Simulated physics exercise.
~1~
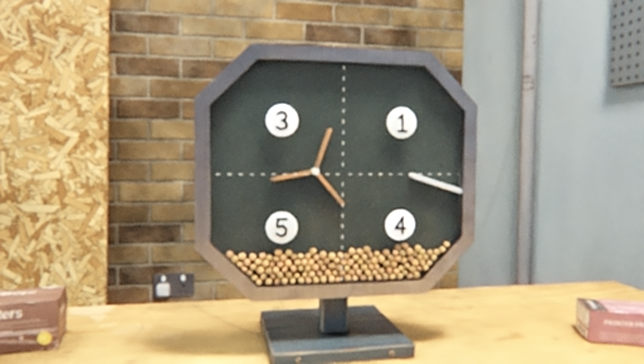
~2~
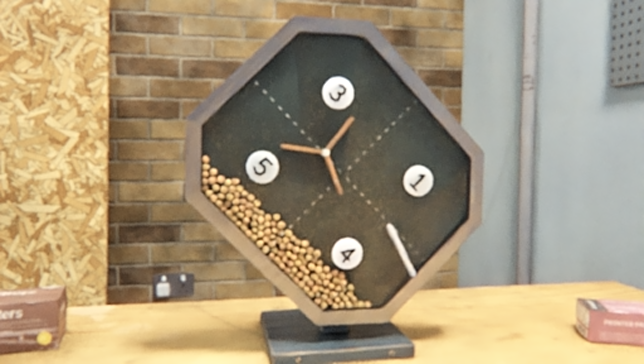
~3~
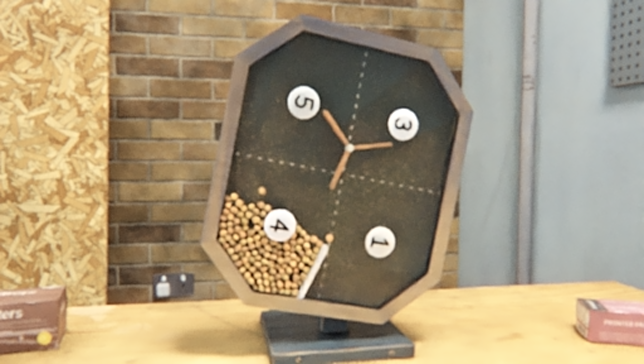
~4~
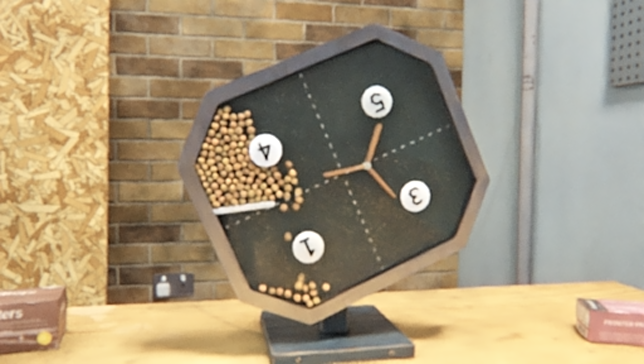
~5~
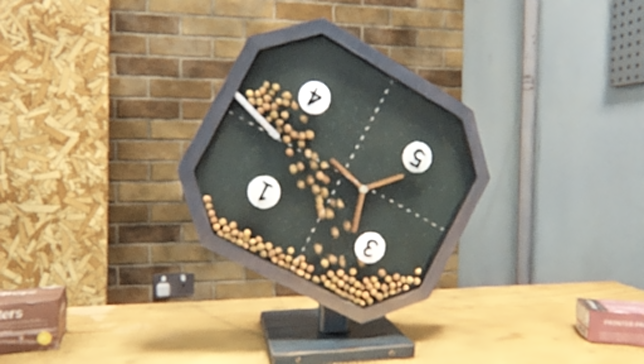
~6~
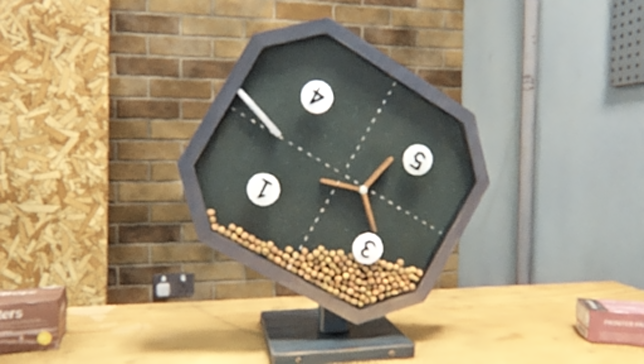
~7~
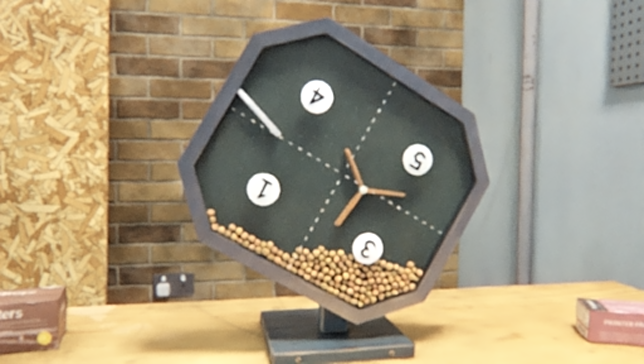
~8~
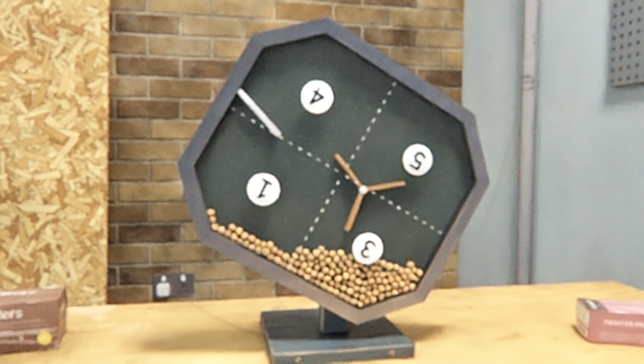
On a wooden bench before a brick wall, an eight-sided case on a stand holds a layer of small wooden beads along its bottom edge. The case swings clockwise, and the beads slide to the lower left, beneath the quarters marked five and four. Turning on, it gathers them in quarter four beside a pale divider and lifts them up the left side. A few drop into quarter one, then the rest pour down past the spinning three-armed piece. The case stops tilted, with most beads resting in quarter three and the remainder in quarter one.
